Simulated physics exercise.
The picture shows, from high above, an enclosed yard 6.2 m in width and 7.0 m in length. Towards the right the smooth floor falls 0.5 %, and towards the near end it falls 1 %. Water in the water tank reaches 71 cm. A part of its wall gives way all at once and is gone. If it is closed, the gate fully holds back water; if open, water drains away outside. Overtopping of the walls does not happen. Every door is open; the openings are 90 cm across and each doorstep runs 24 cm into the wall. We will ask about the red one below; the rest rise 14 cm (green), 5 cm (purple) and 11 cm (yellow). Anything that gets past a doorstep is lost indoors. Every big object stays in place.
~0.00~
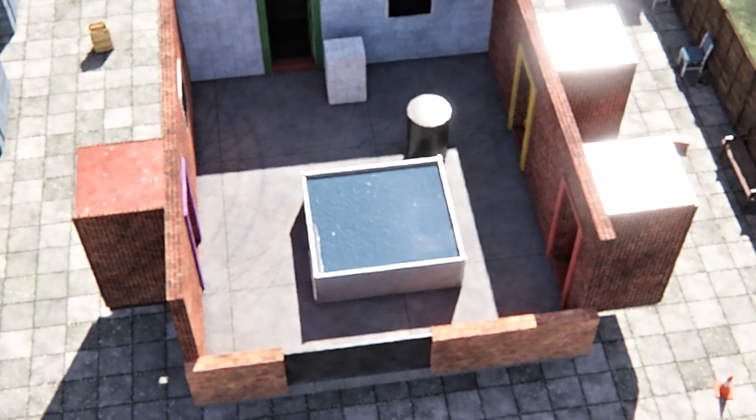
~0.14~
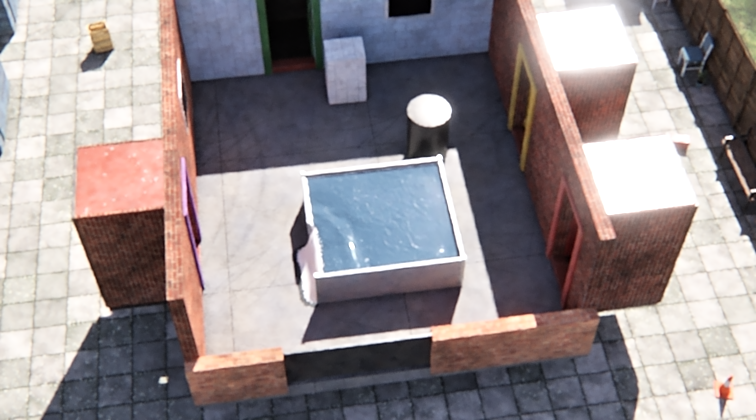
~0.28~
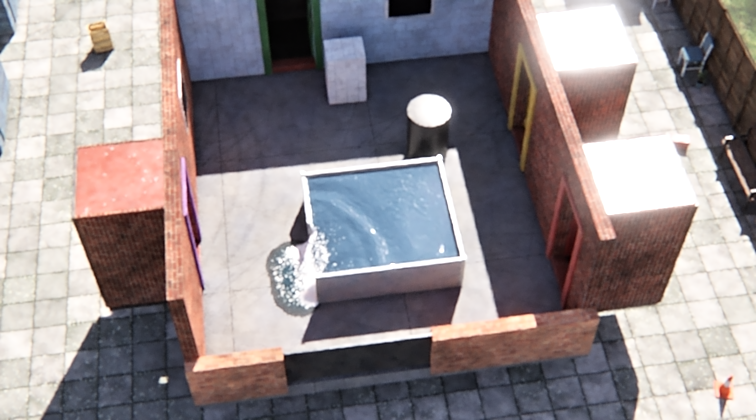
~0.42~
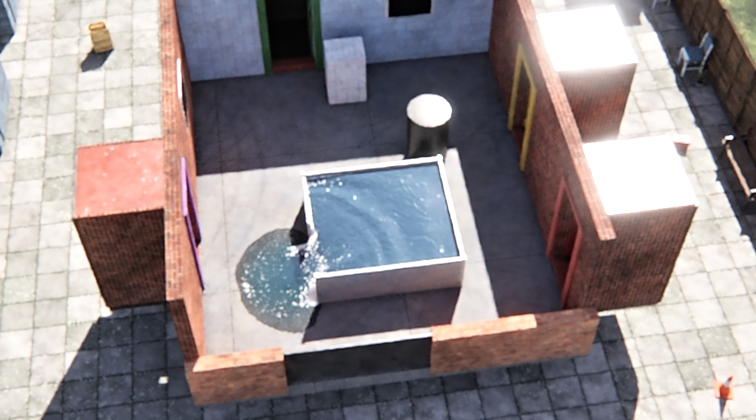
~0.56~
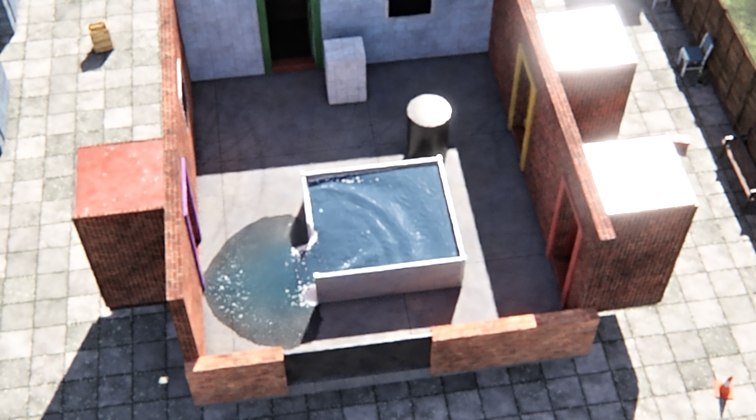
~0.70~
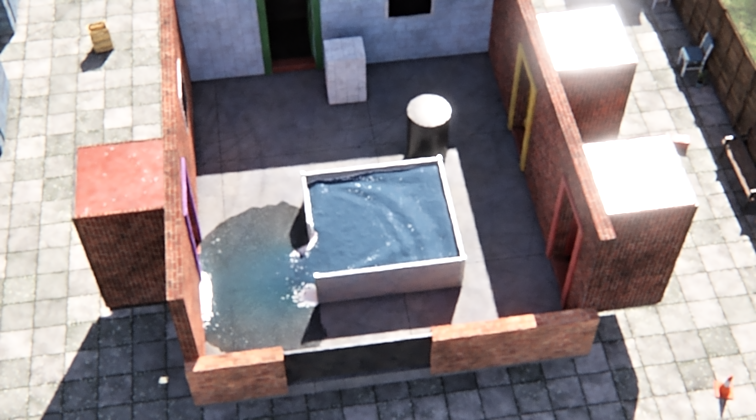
Water pouring from a gap in a square tank's left side, spreading in a widening pool across the walled courtyard floor.
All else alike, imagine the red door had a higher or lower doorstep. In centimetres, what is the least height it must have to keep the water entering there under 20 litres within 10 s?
17 cm.
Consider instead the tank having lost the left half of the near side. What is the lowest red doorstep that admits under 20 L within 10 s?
At least roughly 20 centimetres tall.
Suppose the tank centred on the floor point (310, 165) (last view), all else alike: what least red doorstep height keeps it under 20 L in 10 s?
In this case, 12.0 cm or so.
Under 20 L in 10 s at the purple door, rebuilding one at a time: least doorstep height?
At the purple door you'd want roughly 31 cm.
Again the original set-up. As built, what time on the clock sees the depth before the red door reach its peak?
4.5 s.
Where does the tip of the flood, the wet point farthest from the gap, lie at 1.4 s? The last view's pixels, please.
Pixel: About (197, 181).
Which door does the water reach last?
The yellow one comes last.
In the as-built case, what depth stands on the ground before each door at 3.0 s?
At the green door the depth is 0 cm, at purple 25 cm, at yellow 0 cm and at red 0 cm.
After 1.4 s water covers 20 % of the floor, deepest (60 cm) near (208, 383); it has not reached the red door.
After 3.0 s water covers 35 % of the floor, deepest (38 cm) near (208, 383); it has not reached the red door.
After 10.0 s water covers 95 % of the floor, deepest (14 cm) near (208, 383); 12 cm at the red door, 81 litres in over its 13 cm doorstep.
At the red door as built, the water arrived by 3.8 s and peaked near 20 cm at 4.6 s.
With a doorstep of 14 cm, 60 litres would have come in within the 10 s; with 22 cm, 3 litres. So under 20 litres takes about 17 cm.
